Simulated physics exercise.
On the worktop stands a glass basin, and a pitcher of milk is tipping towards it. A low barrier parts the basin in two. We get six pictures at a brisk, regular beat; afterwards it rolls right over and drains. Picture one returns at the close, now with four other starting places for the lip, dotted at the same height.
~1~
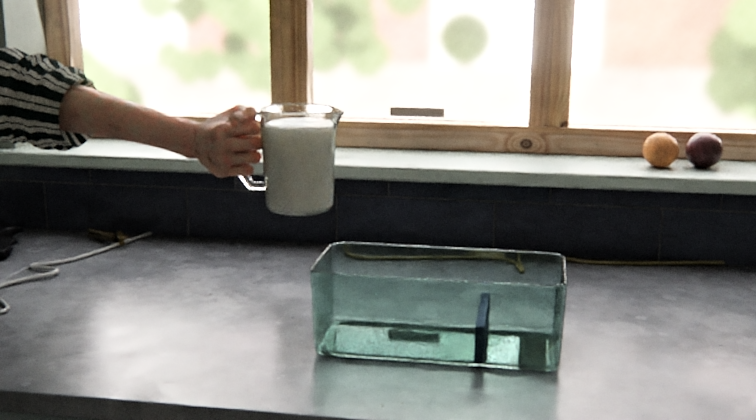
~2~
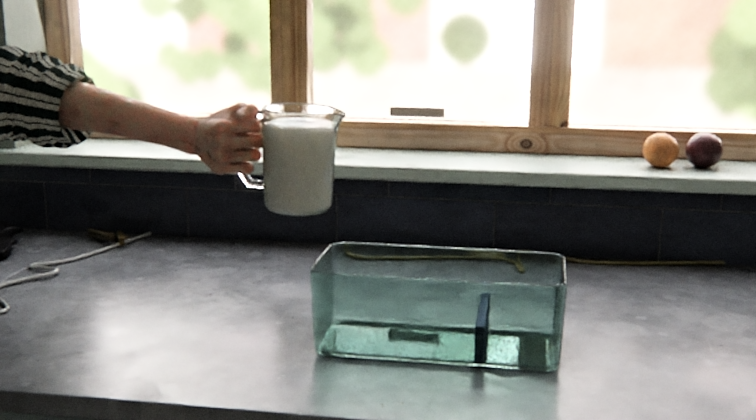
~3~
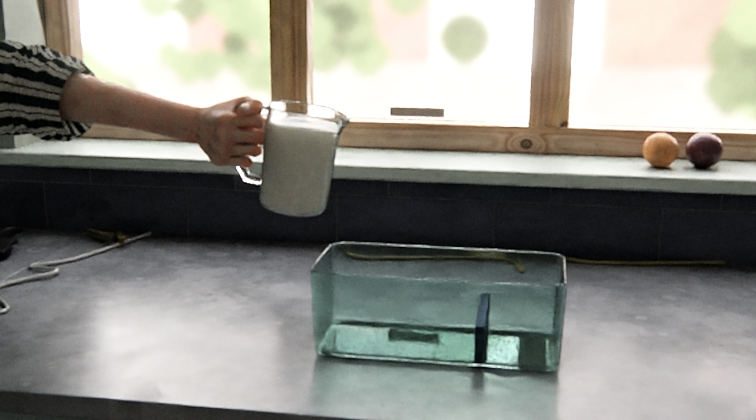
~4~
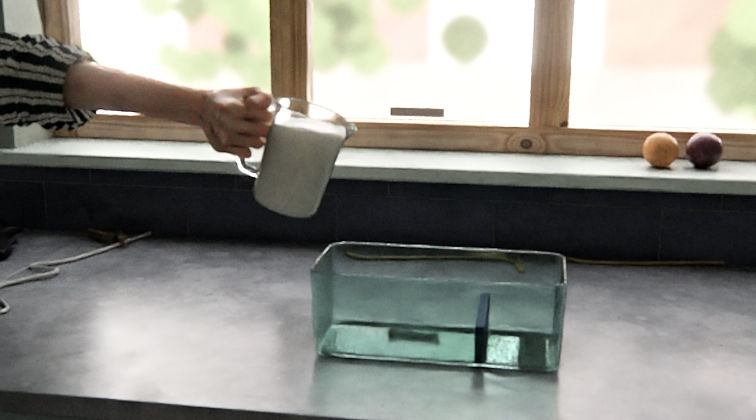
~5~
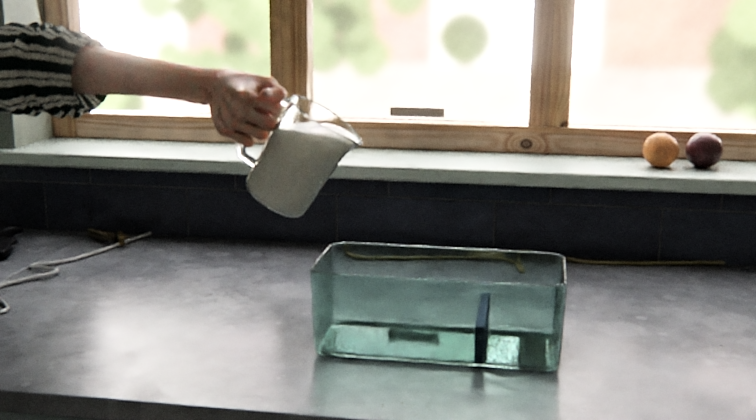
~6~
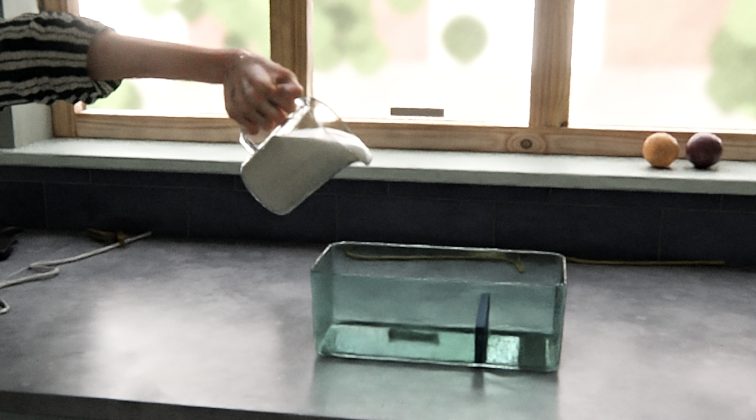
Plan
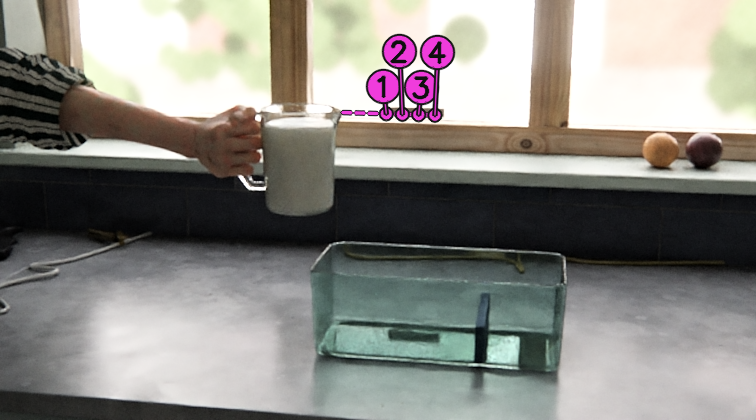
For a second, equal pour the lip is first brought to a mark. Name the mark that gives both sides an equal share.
Use spot 4.
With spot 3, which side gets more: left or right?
More ends on the left.
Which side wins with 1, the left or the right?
The left one.
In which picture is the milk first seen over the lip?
In picture 6.
On the marked copy, 1 at (386, 113); 2 at (402, 114); 3 at (418, 114); 4 at (434, 115).
Choosing 1, about 93 % ends left of the wall and 5 % right of it.
Choosing 2, about 91 % ends left of the wall and 5 % right of it; 4 % is lost outside.
Choosing 3, about 79 % ends left of the wall and 14 % right of it; 6 % is lost outside.
Choosing 4, about 53 % ends left of the wall and 45 % right of it.
